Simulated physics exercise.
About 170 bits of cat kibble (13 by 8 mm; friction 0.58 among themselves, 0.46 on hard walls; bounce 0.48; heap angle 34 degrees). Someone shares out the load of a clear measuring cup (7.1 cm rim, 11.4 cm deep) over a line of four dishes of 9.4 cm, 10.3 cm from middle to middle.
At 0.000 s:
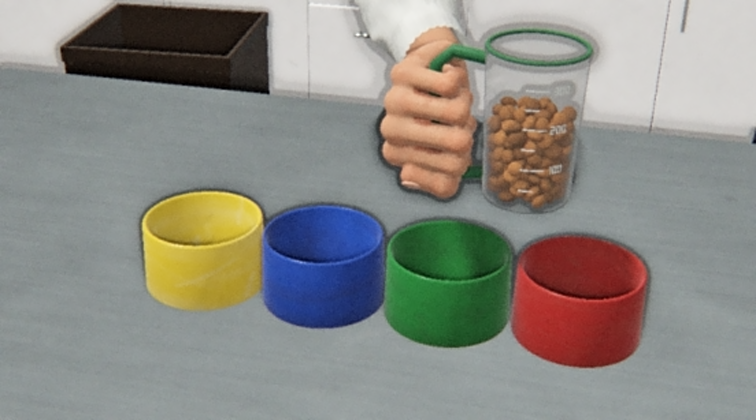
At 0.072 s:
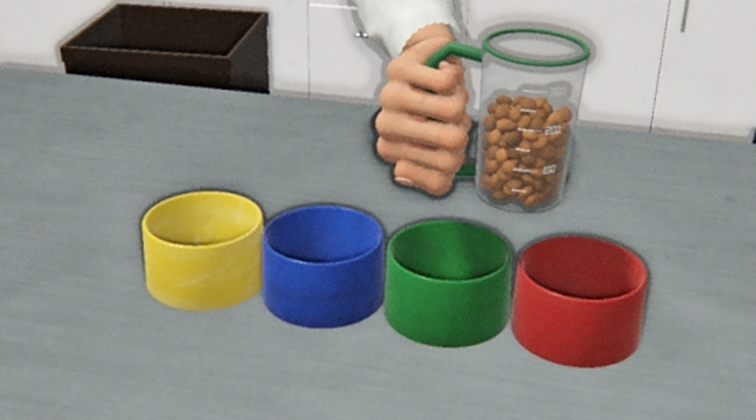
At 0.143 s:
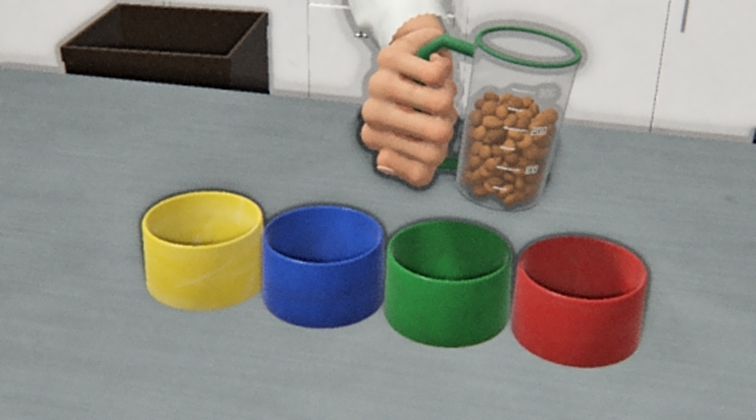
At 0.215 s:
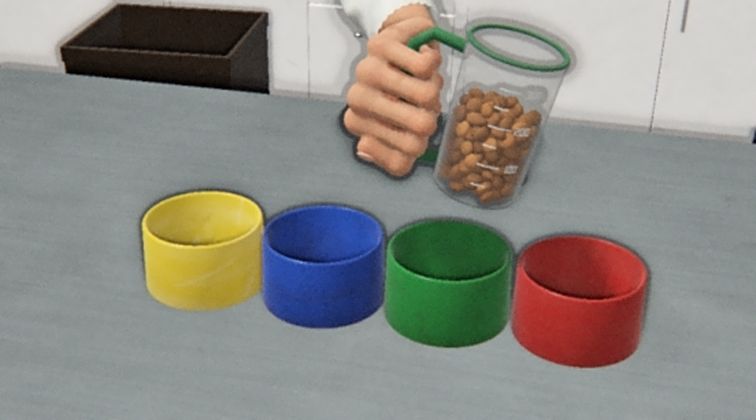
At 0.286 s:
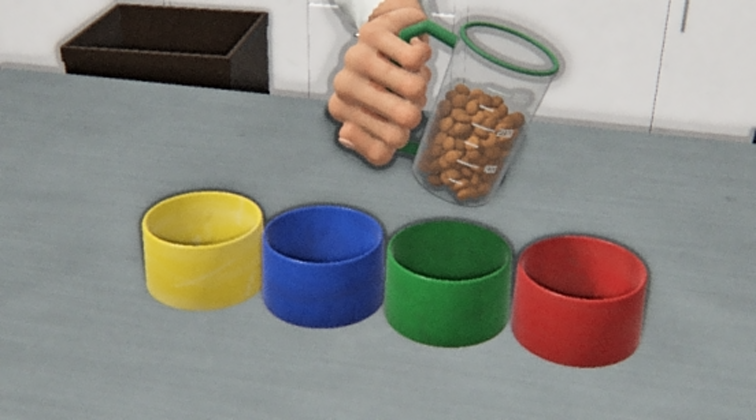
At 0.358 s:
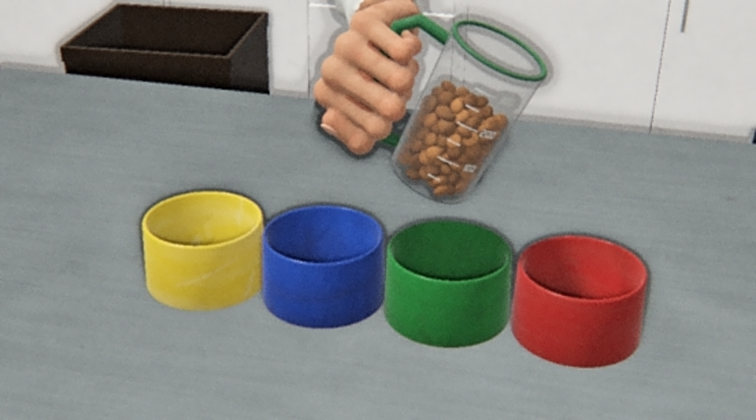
A hand grips the green handle of a clear measuring cup partly filled with brown kibble above a grey counter, seen from slightly above by a still camera. Yellow, blue, green and red dishes stand in a row from left to right, with a dark open box behind at upper left. The hand moves the cup leftward, steadily tilting its green rim to the right, while the pieces shift inside.
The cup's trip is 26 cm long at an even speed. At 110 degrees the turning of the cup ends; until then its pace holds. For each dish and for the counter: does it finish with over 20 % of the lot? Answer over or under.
Red under, blue over, green under, yellow under, counter under.
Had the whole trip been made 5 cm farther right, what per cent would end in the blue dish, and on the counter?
Then: Blue 80; counter 0.
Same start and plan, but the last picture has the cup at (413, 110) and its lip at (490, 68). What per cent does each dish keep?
Red 0, blue 80, green 0, yellow 0.
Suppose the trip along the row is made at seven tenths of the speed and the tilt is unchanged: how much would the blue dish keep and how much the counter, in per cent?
Blue 60; counter 10.
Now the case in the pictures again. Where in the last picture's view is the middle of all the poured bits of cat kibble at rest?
Around (310, 273).
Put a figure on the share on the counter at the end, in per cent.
About 10 per cent.
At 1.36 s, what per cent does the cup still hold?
Some 100 per cent of the load.
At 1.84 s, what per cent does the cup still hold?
Some 70 per cent of the load.
Then, at 0.96 s, tilt 72 degrees; cup holds 100 %.
After 1.36 s, tilt 104 degrees; cup holds 100 %.
After 1.84 s, tilt 110 degrees; cup holds 70 %, blue 20 %.
In the end, at 3.9 s, red 0 %, blue 70 %, green 0 %, yellow 5 %, counter 10 %, cup 15 %.
